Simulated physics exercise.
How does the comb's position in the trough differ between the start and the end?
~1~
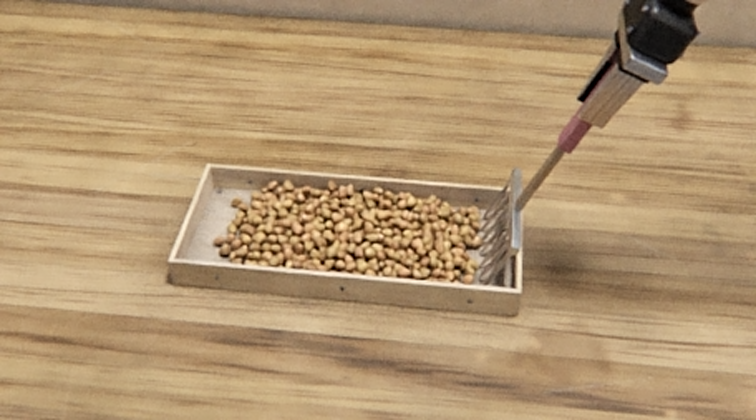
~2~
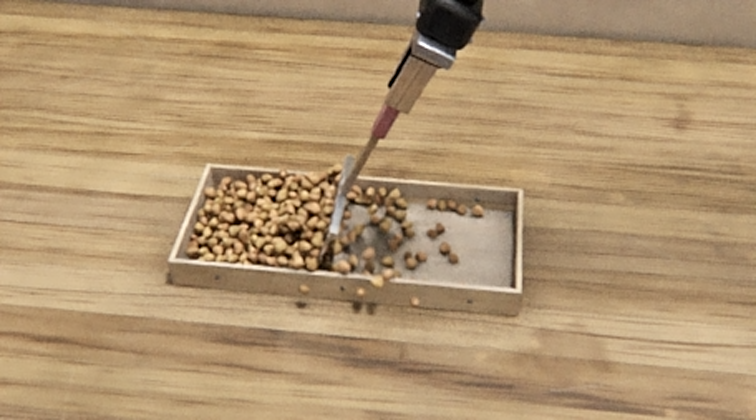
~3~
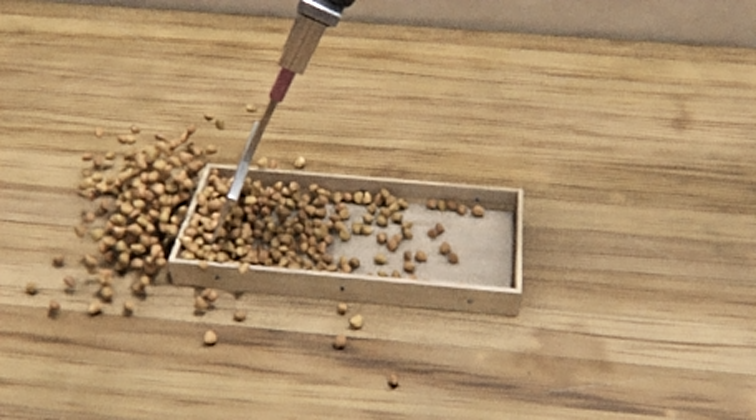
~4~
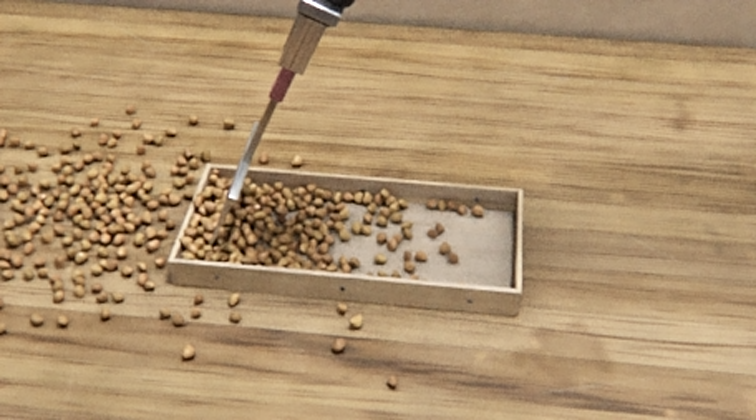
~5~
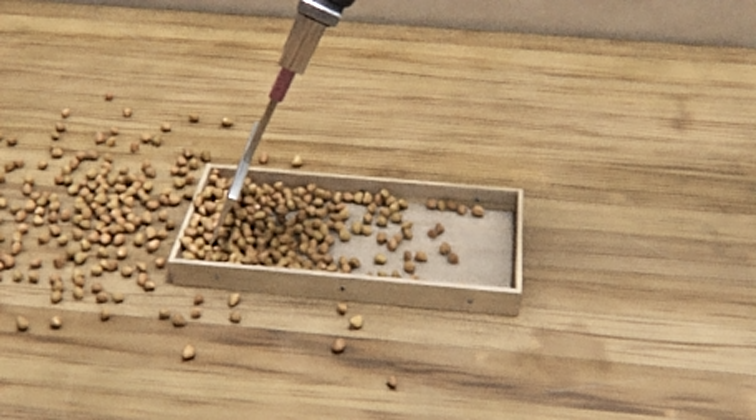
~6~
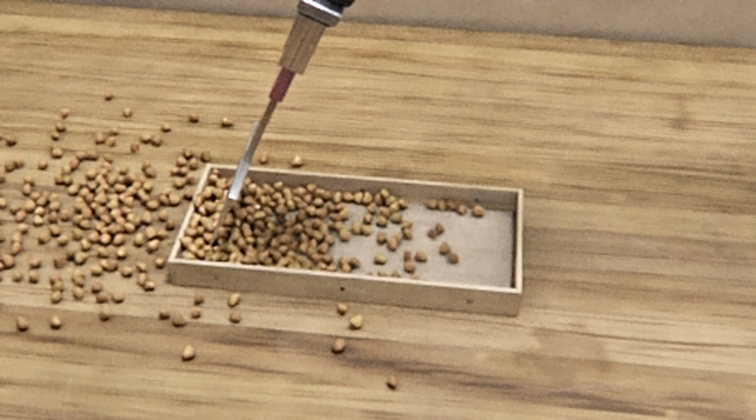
At the start the comb stands at the right end of the trough, and by the end it rests near the left end, among the beans still inside.
